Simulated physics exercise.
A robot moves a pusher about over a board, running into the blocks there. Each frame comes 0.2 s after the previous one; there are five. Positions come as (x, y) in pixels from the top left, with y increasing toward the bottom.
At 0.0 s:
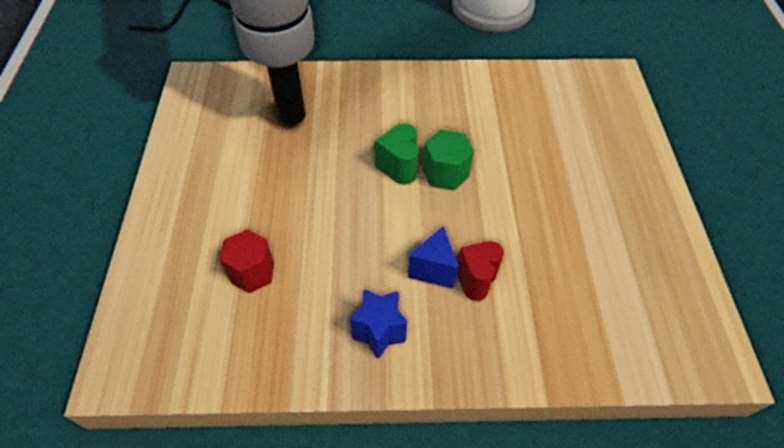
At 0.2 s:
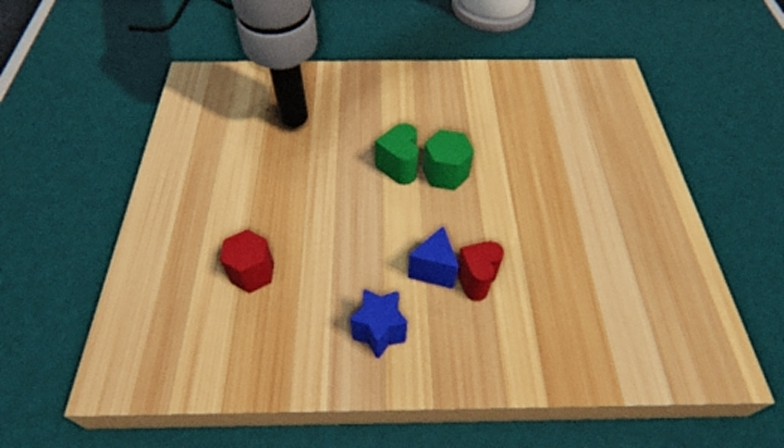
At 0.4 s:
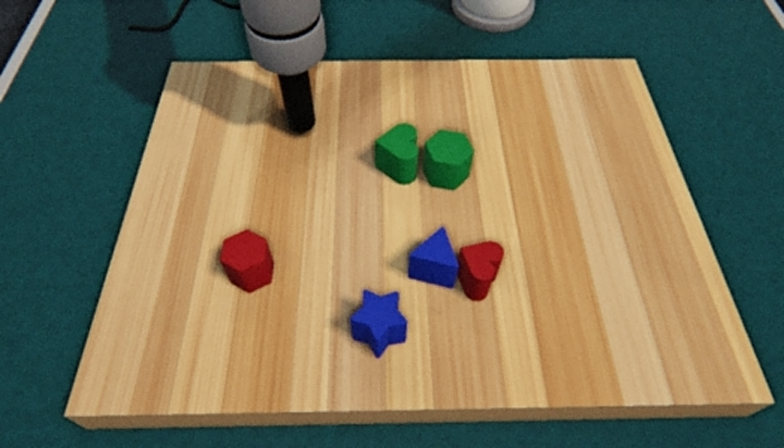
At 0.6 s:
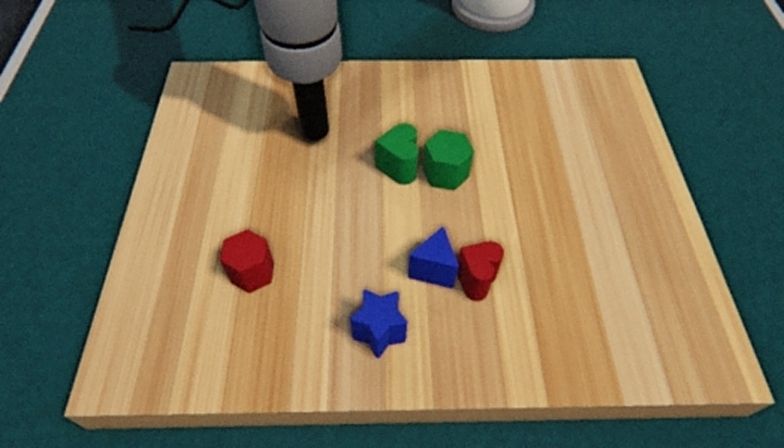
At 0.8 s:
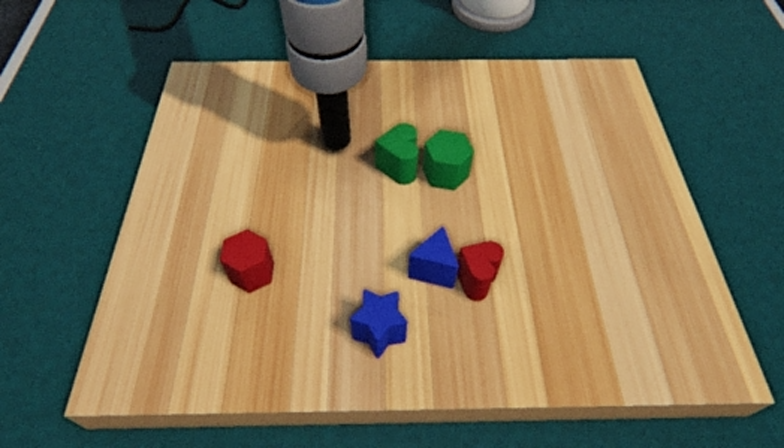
A light wooden board lies on a dark green surface, seen from above at an angle by a still camera. A green heart and green six-sided block sit side by side toward the back, a red six-sided block at left, and a blue triangle, red heart and blue star nearer the front. The robot's black-tipped pusher moves slowly right and slightly forward, nearing the green heart, while every block stays still.
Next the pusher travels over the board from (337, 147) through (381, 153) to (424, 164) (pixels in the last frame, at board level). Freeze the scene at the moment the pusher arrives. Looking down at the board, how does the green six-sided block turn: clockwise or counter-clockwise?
From overhead, the rotation is counterclockwise.
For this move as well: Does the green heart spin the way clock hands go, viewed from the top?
Going by the path, yes.
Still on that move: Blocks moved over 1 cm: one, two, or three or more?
Moved: 2.
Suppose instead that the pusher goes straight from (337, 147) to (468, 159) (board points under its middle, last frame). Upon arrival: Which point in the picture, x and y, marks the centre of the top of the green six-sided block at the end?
Somewhere near (486, 160).
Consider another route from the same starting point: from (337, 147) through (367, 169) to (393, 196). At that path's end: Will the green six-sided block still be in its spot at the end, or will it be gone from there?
It's moved.
What follows on the original path. Halfway along, pusher at (381, 147); green heart at (408, 142).
At the end, pusher at (425, 158); green heart at (446, 160), turned 20° clockwise; green six-sided block at (490, 158), turned 30° anticlockwise.
